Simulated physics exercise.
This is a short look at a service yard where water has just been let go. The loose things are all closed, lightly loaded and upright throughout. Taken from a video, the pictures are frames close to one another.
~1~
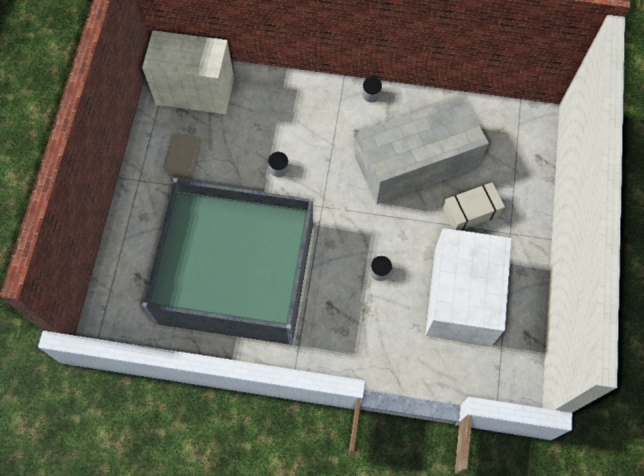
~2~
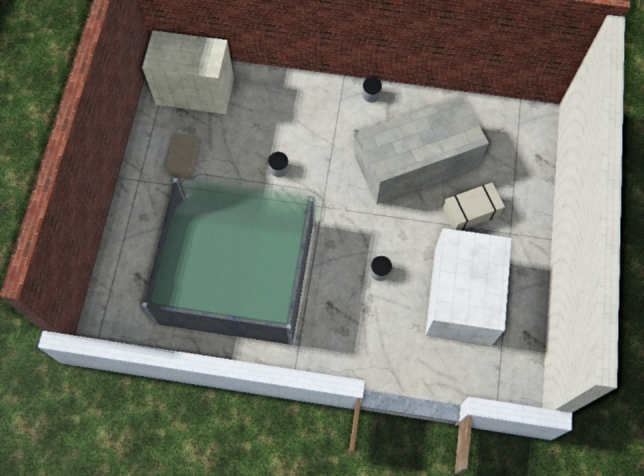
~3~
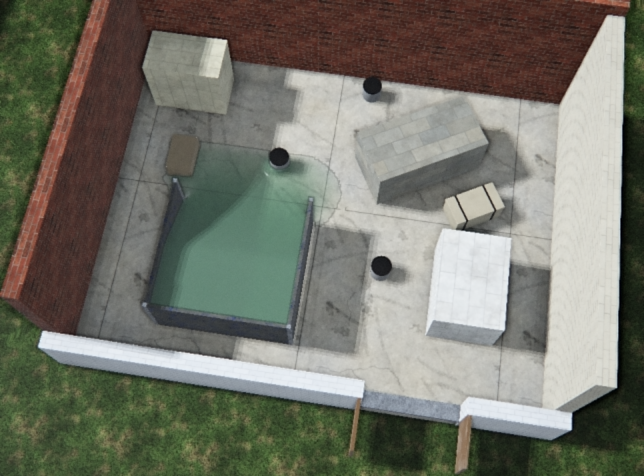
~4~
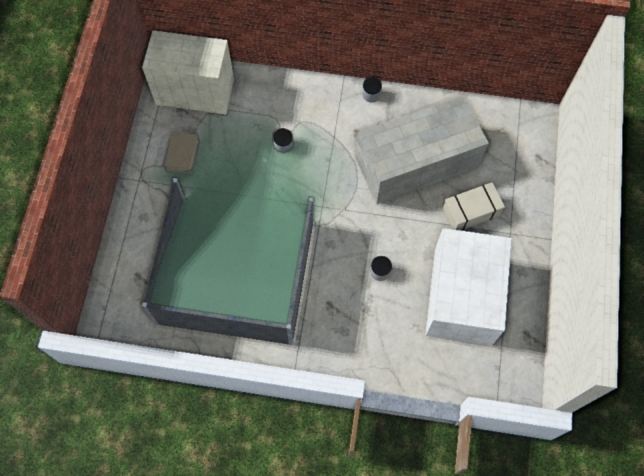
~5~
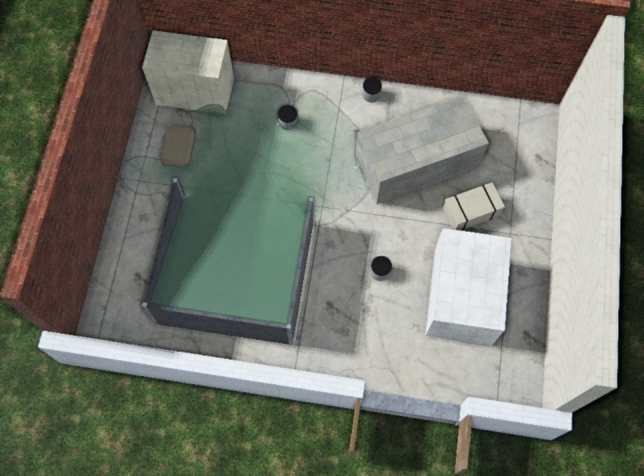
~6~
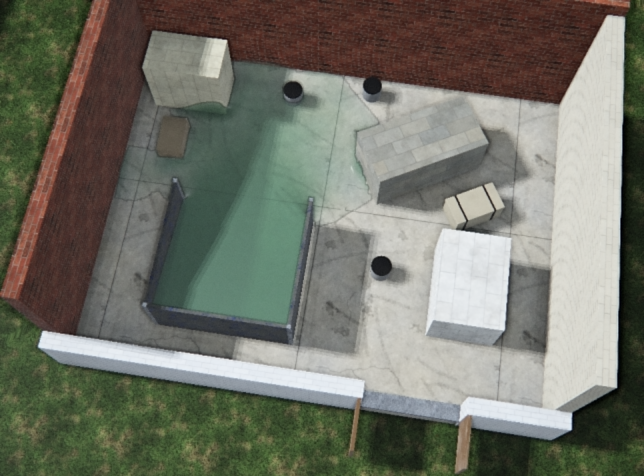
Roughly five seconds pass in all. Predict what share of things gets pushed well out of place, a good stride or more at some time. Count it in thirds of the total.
The part that gets shoved well aside reaches two thirds.
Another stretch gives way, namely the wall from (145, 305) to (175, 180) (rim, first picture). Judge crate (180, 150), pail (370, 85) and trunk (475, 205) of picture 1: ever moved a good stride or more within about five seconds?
Taking them in order, covered the distance, covered the distance, short of it.
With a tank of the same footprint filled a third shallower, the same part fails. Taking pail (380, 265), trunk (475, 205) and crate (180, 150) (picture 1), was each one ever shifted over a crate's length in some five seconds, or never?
In the order you named them: Stayed within the threshold, stayed within the threshold, went past the threshold.
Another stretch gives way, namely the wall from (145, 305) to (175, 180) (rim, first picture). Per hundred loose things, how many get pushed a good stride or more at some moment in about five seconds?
60 per cent or thereabouts.
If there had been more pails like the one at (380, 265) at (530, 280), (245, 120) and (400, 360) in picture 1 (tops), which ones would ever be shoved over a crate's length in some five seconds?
In sequence: Knocked well away; knocked well away; hardly budges.
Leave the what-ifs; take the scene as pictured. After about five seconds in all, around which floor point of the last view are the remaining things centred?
Average floor point: Approx. (380, 252).
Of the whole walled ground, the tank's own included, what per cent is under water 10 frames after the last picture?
Roughly 50 %.
A moment on, 2 of 5 are well off their spots; 1 afloat.
Next, 3 of 5 are well off their spots; 2 afloat.
Later, 3 of 5 are well off their spots; 1 afloat.
In the end, 4 of 5 are well off their spots, and 4 have been at some point; 2 afloat.
